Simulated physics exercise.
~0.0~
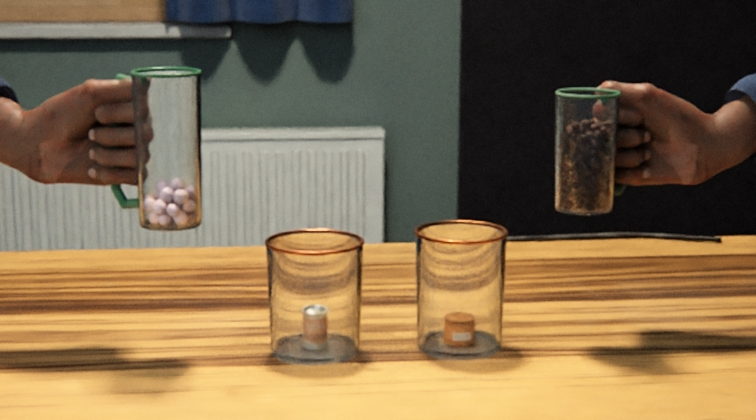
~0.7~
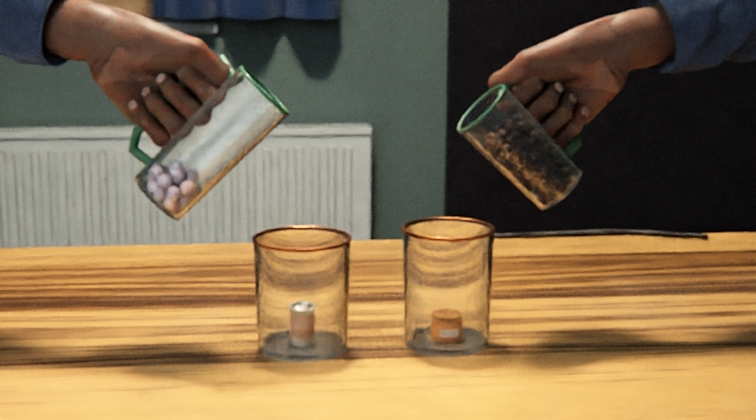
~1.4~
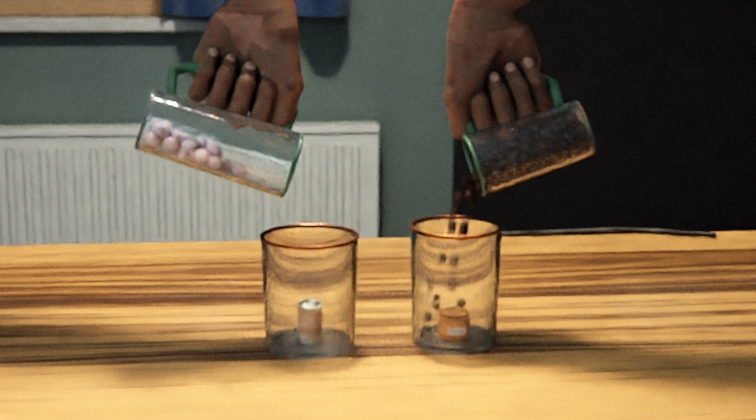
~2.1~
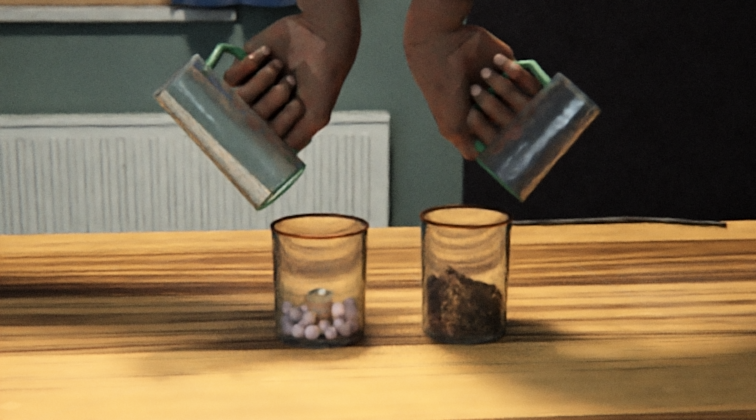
At the start, two hands hold green-rimmed clear cups upright above a striped wooden table, the left with pale pinkish balls and the right with dark, crumbly material. Below stand two amber-tinted glasses, each holding one small object. The hands move inward and tilt the cups over the glasses. Dark bits begin dropping into the right glass while the pale balls slide along the left cup. Both cups tip further until they are empty. In the end, the balls lie low around the left object, its top still showing, while a dark heap hides the right one.
